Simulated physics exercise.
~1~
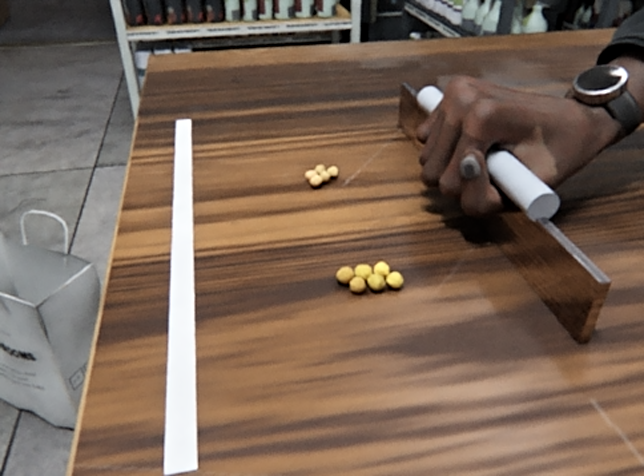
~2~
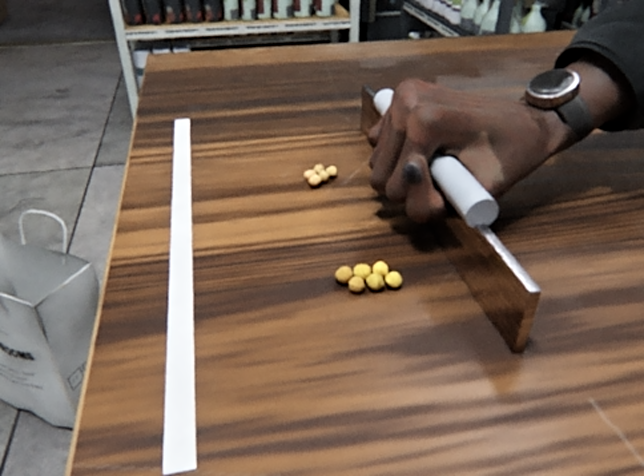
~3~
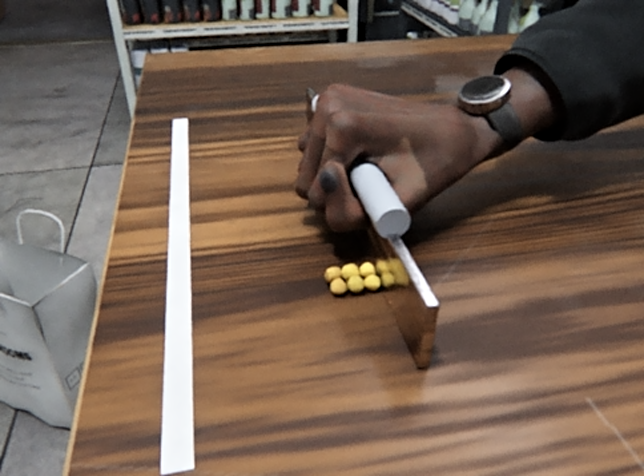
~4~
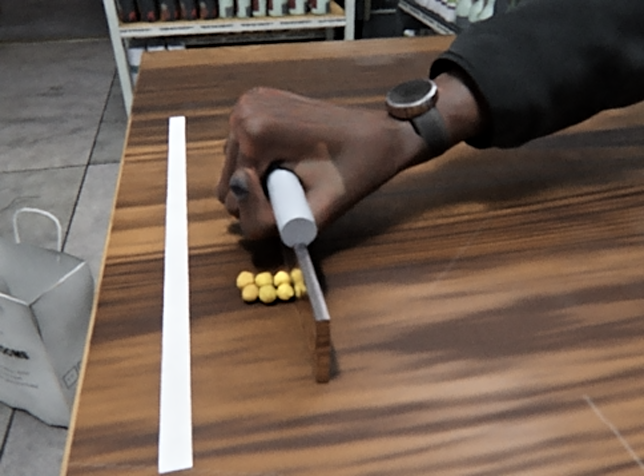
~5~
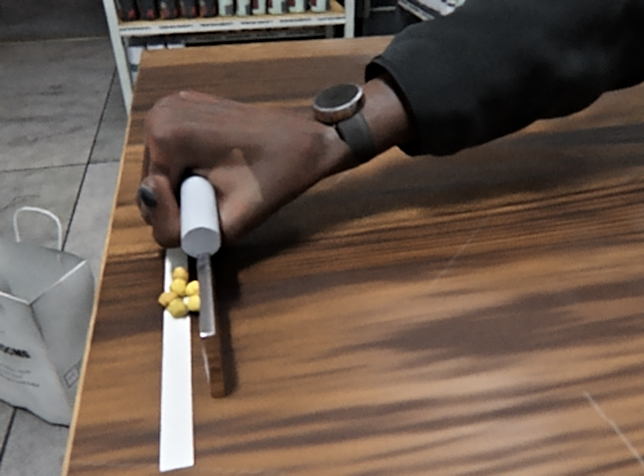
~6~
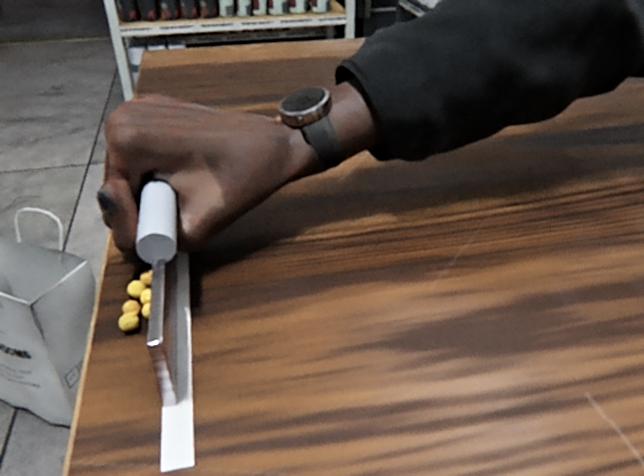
A hand wearing a dark watch slid a scraper with a white handle leftward across a wooden table, gathering two small groups of yellowish balls, and stopped at the white tape strip with the visible balls still on the table.
